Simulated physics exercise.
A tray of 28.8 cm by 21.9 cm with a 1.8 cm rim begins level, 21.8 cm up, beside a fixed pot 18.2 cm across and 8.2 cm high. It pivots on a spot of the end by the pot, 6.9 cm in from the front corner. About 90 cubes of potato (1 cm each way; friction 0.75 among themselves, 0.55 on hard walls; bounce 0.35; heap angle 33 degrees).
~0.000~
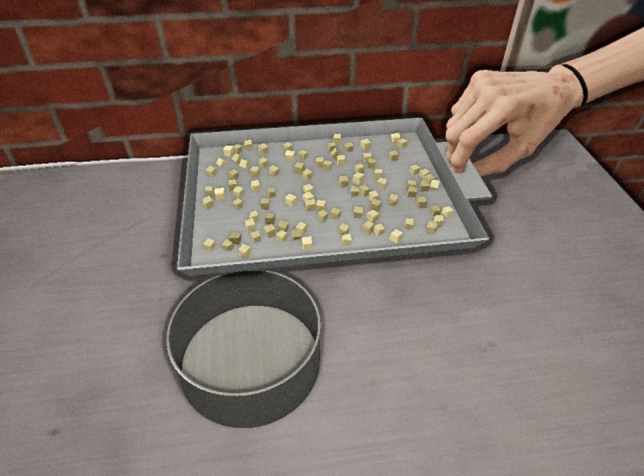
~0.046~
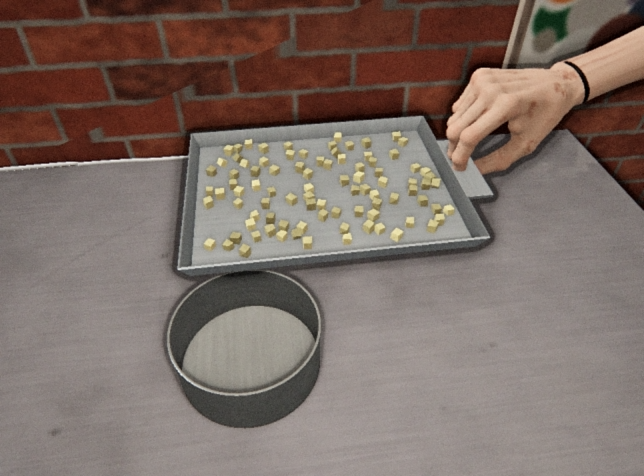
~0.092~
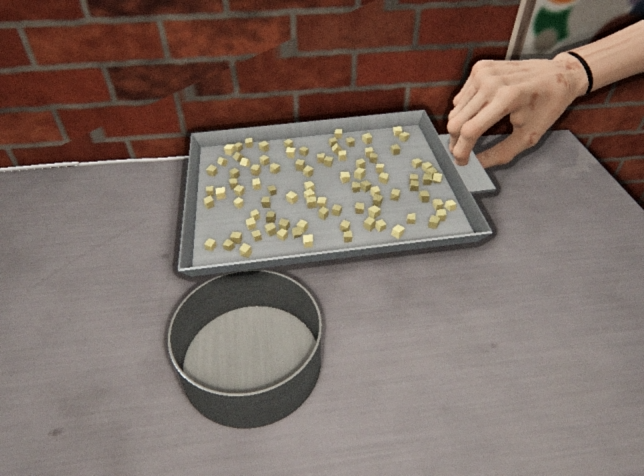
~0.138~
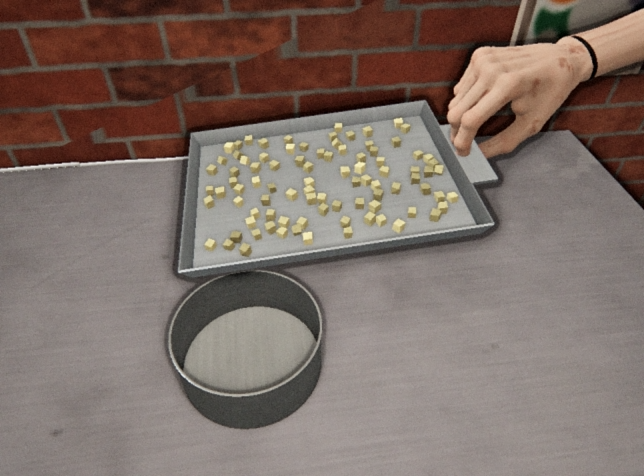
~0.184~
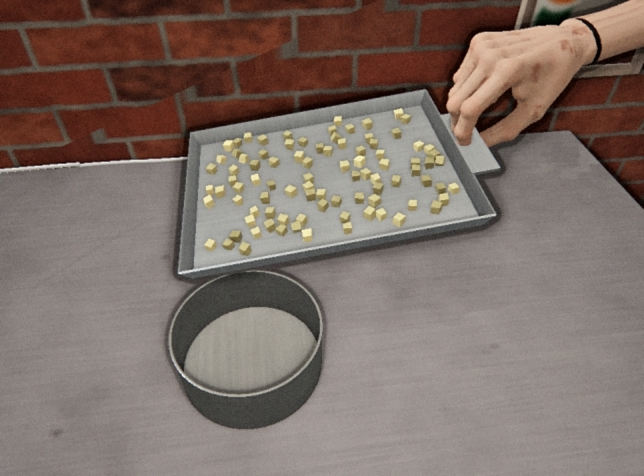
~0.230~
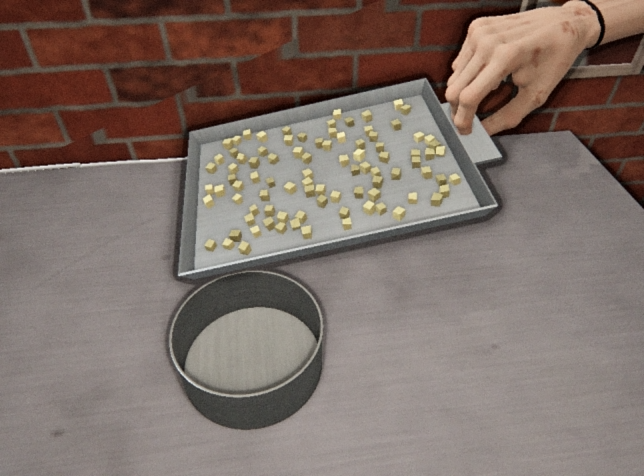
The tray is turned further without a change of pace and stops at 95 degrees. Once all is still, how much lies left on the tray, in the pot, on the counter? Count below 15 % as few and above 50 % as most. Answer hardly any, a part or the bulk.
Left on the tray: Hardly any; in the pot: A part; on the counter: The bulk.
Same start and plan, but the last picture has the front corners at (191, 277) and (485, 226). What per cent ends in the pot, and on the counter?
Pot 65, counter 35.
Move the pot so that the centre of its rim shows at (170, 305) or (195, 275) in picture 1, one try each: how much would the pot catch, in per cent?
About 70 and 35 per cent.
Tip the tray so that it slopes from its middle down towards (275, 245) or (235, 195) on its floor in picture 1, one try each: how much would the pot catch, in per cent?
About 70 and 5 per cent.
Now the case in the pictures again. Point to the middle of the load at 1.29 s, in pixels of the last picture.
Around (181, 356).
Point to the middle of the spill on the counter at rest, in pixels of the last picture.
Around (81, 409).
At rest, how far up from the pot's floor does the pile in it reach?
About 1.0 cm.
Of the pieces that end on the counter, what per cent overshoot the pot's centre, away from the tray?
Some 100 per cent.
After 0.87 s, tilt 50 degrees; the tray holds 100 %, the pot 0 %.
After 1.29 s, tilt 76 degrees; the tray holds 45 %, the pot 5 %.
Then, at 1.80 s, tilt 95 degrees; the tray holds 0 %, the pot 20 %.
At rest (3.1 s), tray 0 %, pot 25 %, counter 75 %.
